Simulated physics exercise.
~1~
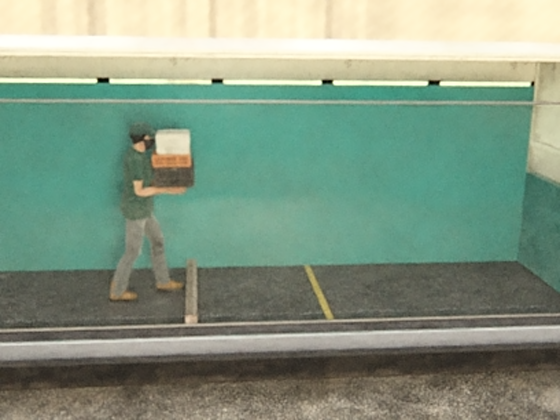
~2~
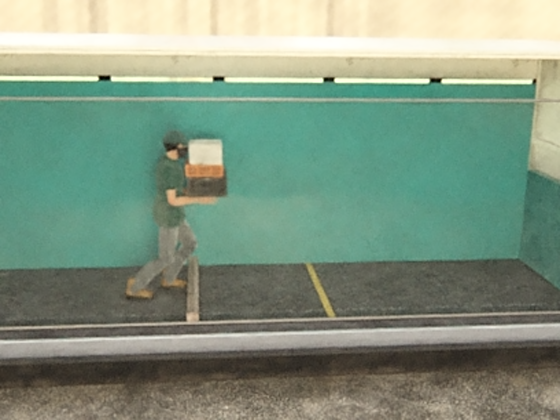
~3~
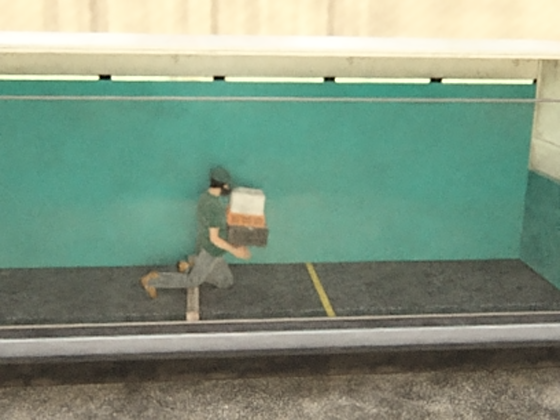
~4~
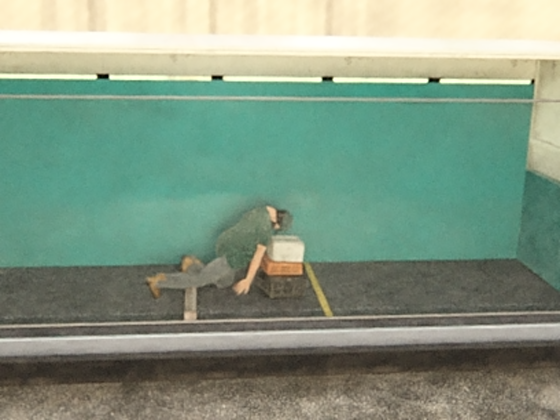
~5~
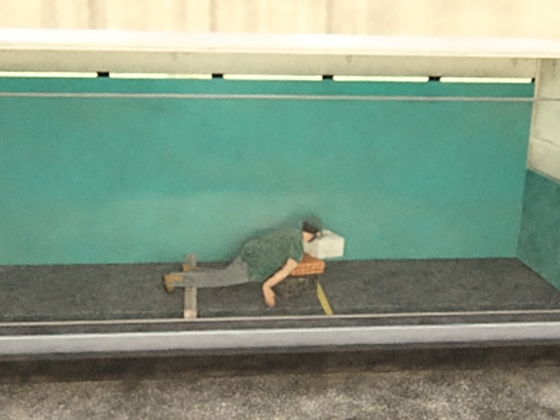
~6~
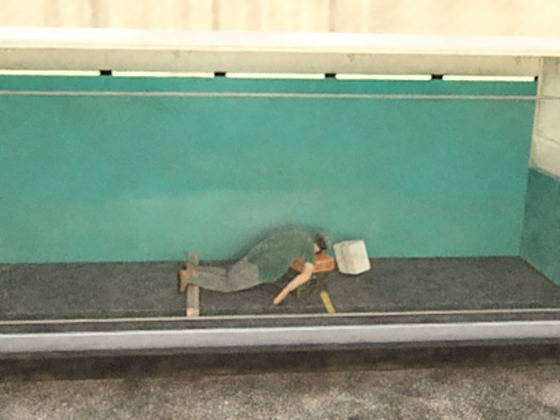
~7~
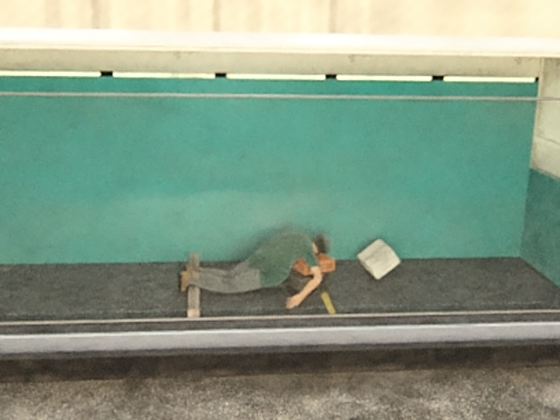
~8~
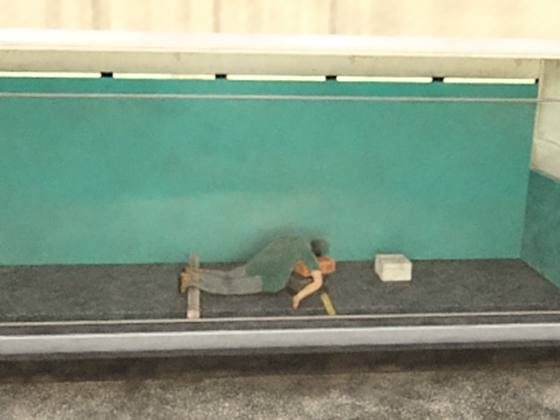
At the start, a person in a green shirt, grey trousers and dark cap carries a stack of three boxes, white over orange over black, against a teal wall. The person moves right toward a yellow line on the dark floor, then drops to the knees as the stack tips forward. The boxes come down near the line, and the person sprawls over them, face down. The white parcel slides off the top, tumbles to the right across the line and lands flat. The person ends slumped over the other boxes, head short of the line, with the white parcel beyond it.
